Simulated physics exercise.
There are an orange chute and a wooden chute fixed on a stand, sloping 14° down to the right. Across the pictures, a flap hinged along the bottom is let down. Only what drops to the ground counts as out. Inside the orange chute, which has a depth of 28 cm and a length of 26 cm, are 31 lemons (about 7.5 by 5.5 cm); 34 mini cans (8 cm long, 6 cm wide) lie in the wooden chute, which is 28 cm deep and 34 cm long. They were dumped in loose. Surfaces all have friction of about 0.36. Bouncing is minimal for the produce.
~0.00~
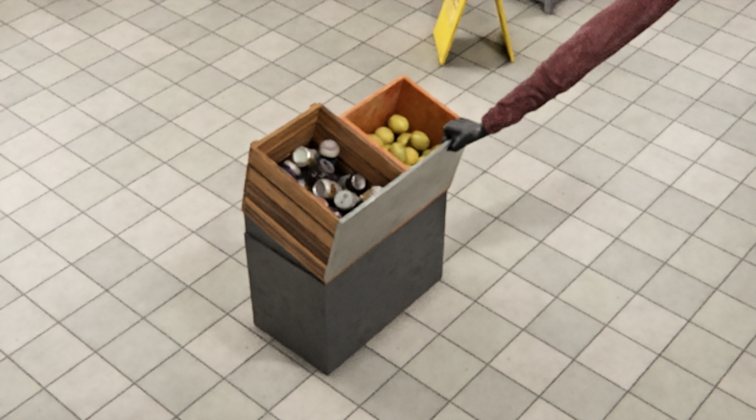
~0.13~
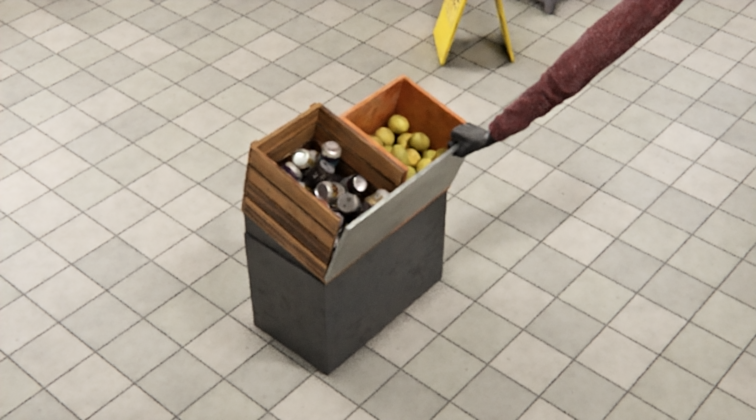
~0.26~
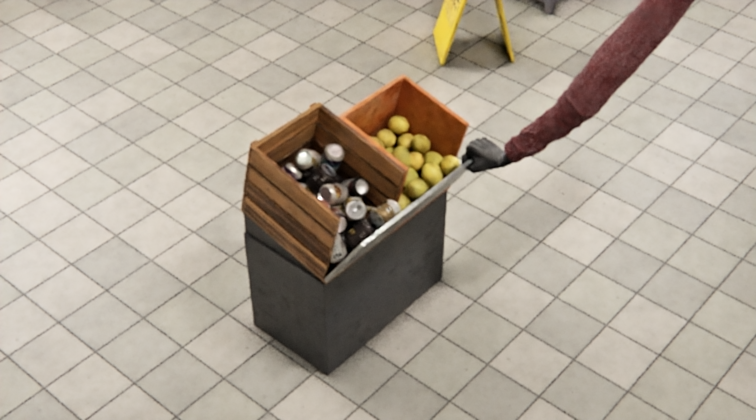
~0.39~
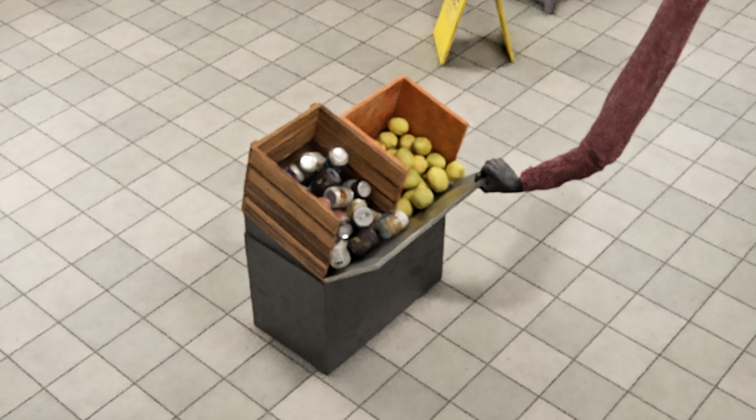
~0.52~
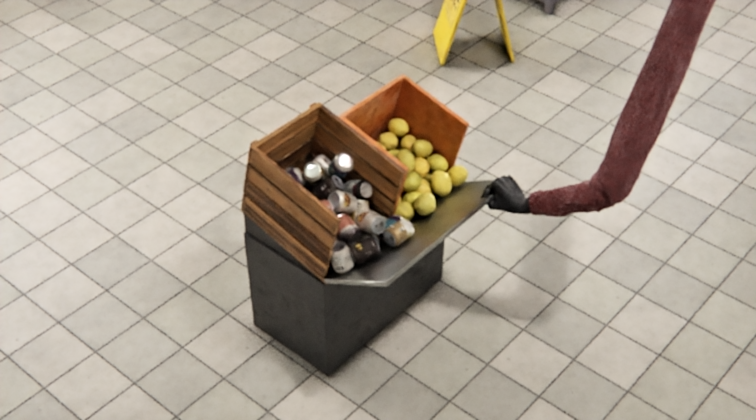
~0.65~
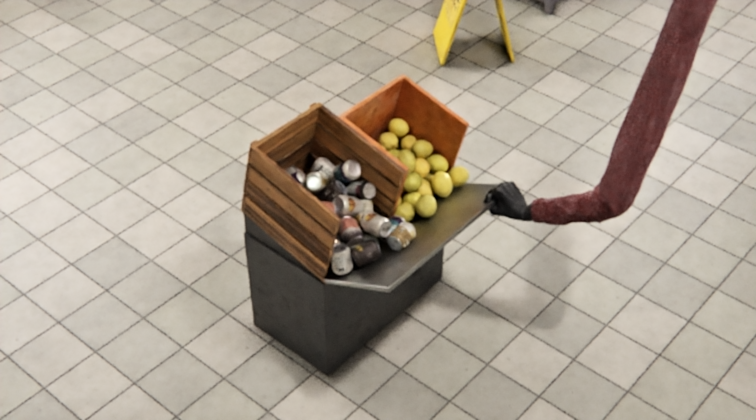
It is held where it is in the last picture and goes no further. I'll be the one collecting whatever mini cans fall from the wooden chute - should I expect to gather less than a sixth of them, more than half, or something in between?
Expect less than a sixth of them.
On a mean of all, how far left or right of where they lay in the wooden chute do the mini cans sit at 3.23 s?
Mean shift: Around 4 cm, rightward.
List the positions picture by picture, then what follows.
In the first picture (places track the rim corner closest to us here), wooden chute (340, 220); orange chute (408, 169); flap down by 0°; none in free fall.
The second picture shows wooden chute (340, 220); flap down by 5°.
The third picture shows wooden chute (340, 220); flap down by 18°.
The fourth picture shows wooden chute (340, 220); flap down by 33°.
The fifth picture shows wooden chute (340, 220); flap down by 45°.
The sixth picture shows wooden chute (340, 220); orange chute (408, 169); flap down by 49°; none in free fall.
After 1.06 s, the orange chute has all 31 and the wooden chute has all 34.
After 1.58 s, the orange chute has all 31 and the wooden chute has all 34.
After 2.30 s, the orange chute has all 31 and the wooden chute has all 34.
When it is over (at 3.23 s), the orange chute has all 31 and the wooden chute has all 34. Asked share, 0 of 34, 0 per cent.
